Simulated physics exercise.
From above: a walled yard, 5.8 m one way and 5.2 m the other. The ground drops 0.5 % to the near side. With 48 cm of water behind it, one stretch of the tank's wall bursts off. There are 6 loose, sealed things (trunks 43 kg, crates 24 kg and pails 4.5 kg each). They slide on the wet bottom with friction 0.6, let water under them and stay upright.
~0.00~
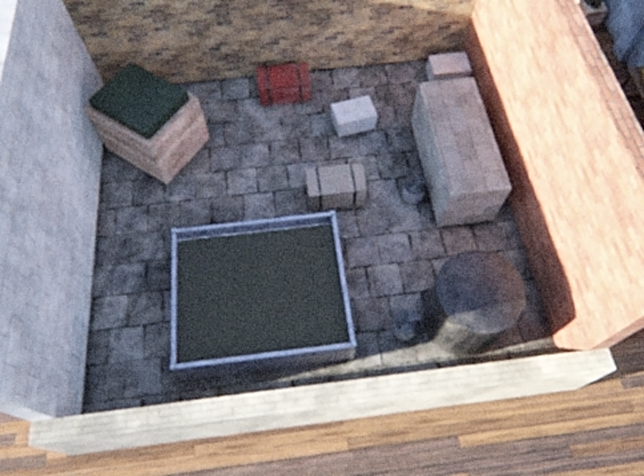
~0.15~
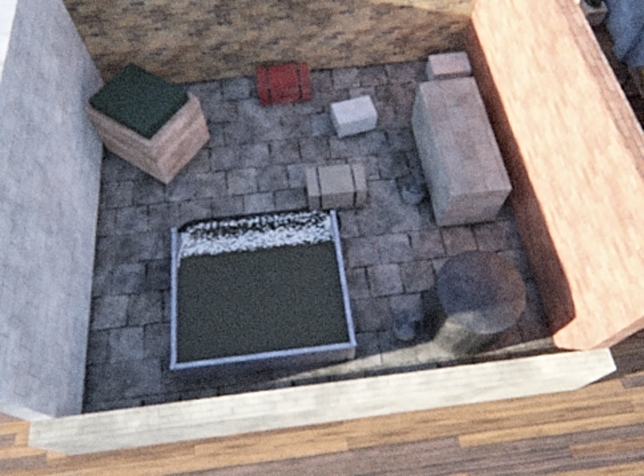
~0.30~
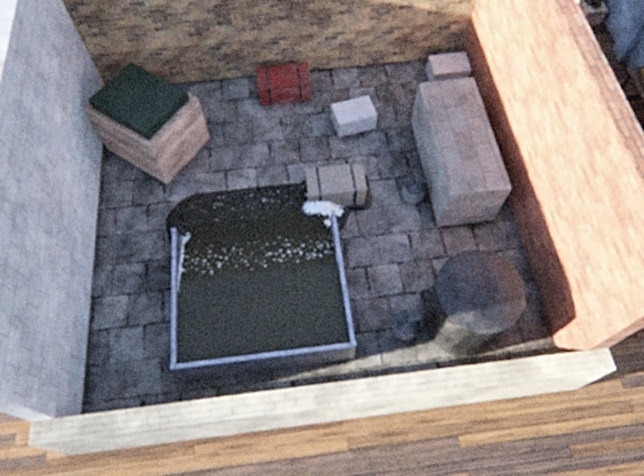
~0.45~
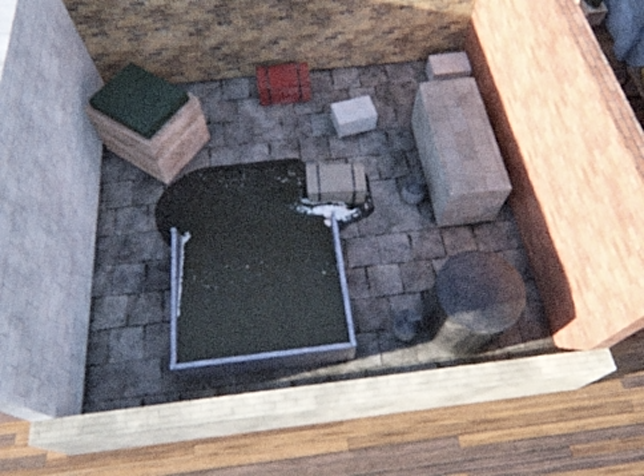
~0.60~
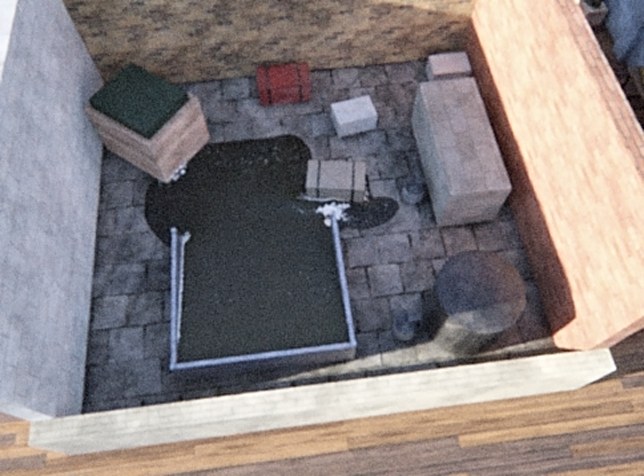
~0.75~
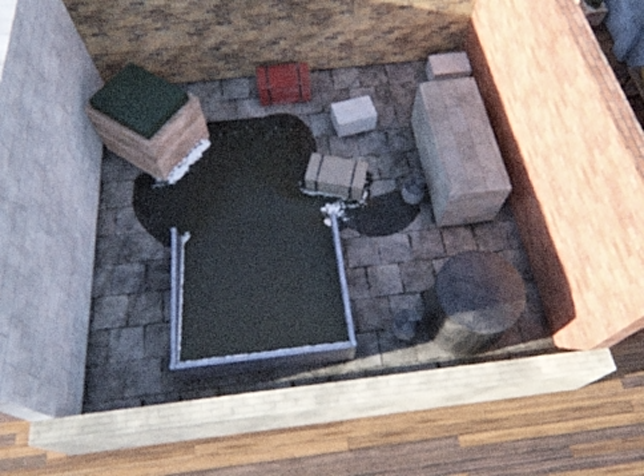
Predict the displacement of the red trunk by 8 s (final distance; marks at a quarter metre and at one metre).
The red trunk travels far.
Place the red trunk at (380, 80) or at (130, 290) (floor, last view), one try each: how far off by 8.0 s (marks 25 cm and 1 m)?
In that order: It slides a little; it stays put.
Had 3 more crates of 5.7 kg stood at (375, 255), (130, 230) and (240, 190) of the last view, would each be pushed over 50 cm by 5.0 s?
In that order: Less, over, past it.
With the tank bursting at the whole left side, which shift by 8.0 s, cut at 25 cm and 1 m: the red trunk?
In that case the red trunk holds its place.
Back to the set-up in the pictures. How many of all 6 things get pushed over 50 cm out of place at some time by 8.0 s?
That makes 4.
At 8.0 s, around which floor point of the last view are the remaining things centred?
Around (402, 175).
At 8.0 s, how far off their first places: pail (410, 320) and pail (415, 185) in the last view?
In that order: 20 cm, 120 cm.
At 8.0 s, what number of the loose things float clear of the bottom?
I count 2.
After 1.6 s the red trunk is near (283, 67), 0.2 m from its start, aground; 0 afloat.
After 3.6 s the red trunk is near (395, 69), 1.7 m from its start, aground; 0 afloat.
After 5.6 s the red trunk is near (408, 69), 1.9 m from its start, aground; 0 afloat.
After 8.0 s the red trunk is near (404, 79), 1.9 m from its start, aground; 2 afloat.
